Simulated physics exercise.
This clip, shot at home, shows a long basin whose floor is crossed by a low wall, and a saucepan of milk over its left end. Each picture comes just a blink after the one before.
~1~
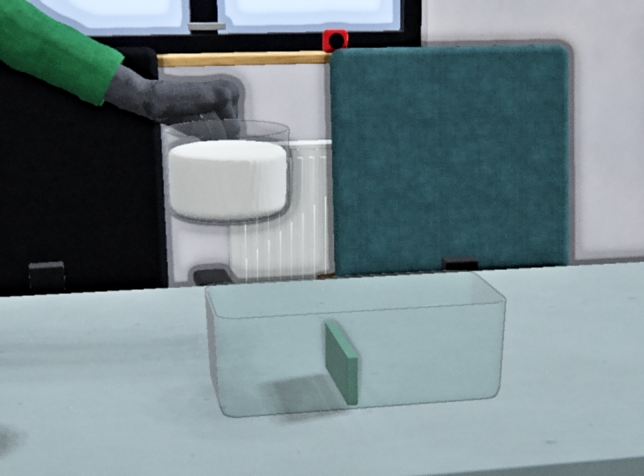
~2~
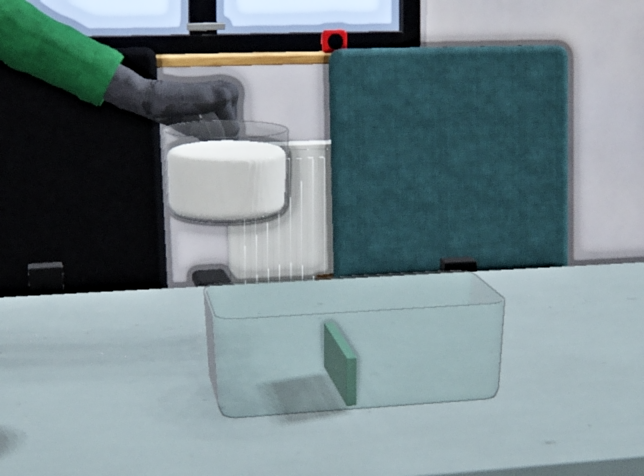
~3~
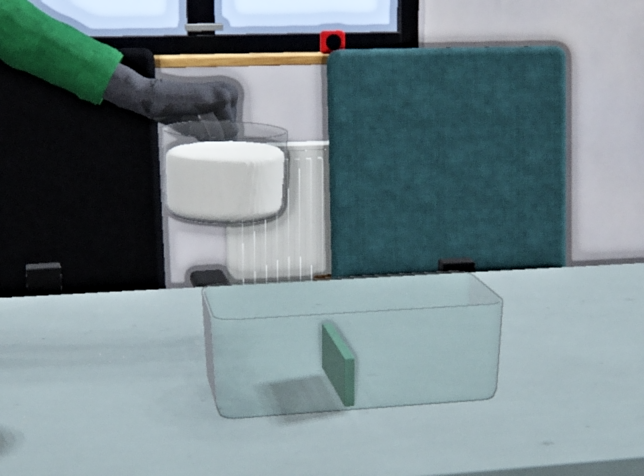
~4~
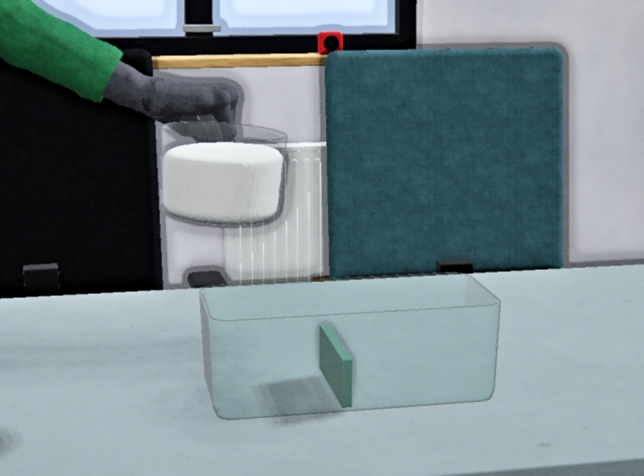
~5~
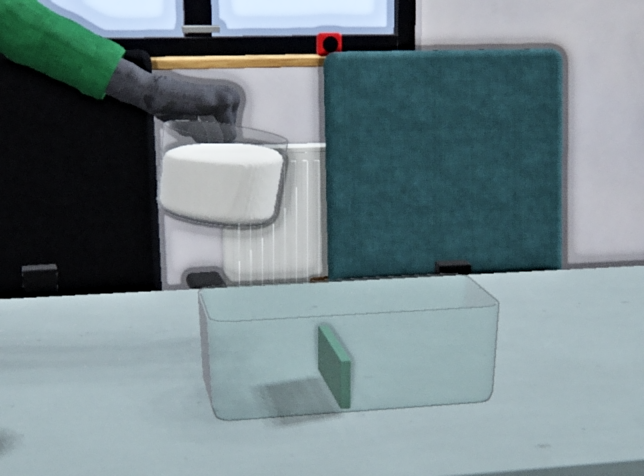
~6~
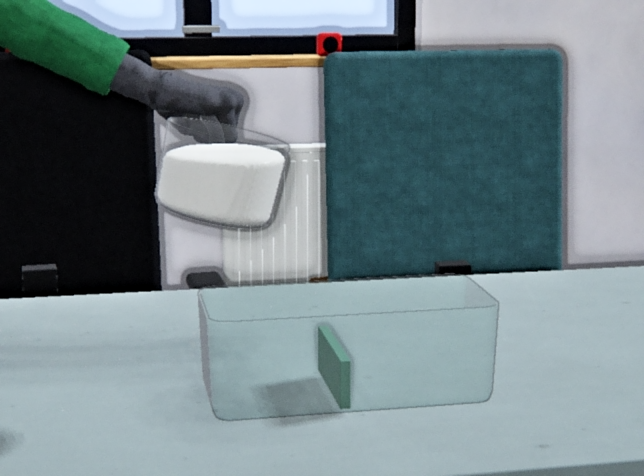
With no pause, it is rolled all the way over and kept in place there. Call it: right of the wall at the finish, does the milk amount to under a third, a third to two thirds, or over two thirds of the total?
A third to two thirds of the total.
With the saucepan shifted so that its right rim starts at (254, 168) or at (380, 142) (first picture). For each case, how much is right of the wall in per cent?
In turn 5 and 95 in a hundred.
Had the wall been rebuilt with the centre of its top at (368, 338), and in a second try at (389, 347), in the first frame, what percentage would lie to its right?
Roughly 15 % and 5 %.
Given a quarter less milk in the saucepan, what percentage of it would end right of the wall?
Best guess: Around 40 %.
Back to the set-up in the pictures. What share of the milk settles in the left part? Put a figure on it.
That is roughly 40 percent of it.
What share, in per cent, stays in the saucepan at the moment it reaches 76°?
Some 65 per cent has not yet come out.
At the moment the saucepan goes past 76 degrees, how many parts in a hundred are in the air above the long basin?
It's close to 30 %.
A moment on, the saucepan is tipped on its side and 66 per cent is still to pour, 2 is left of the wall and 4 right of it.
Next, the saucepan is tipped right over and 12 per cent is still to pour, 20 is left of the wall and 56 right of it.
Then the saucepan is tipped right over and 0 per cent is still to pour, 41 is left of the wall and 57 right of it.
Later the saucepan is tipped right over and 0 per cent is still to pour, 42 is left of the wall and 57 right of it.
In the end 42 per cent lies left of the wall, 57 right of it and 1 outside.
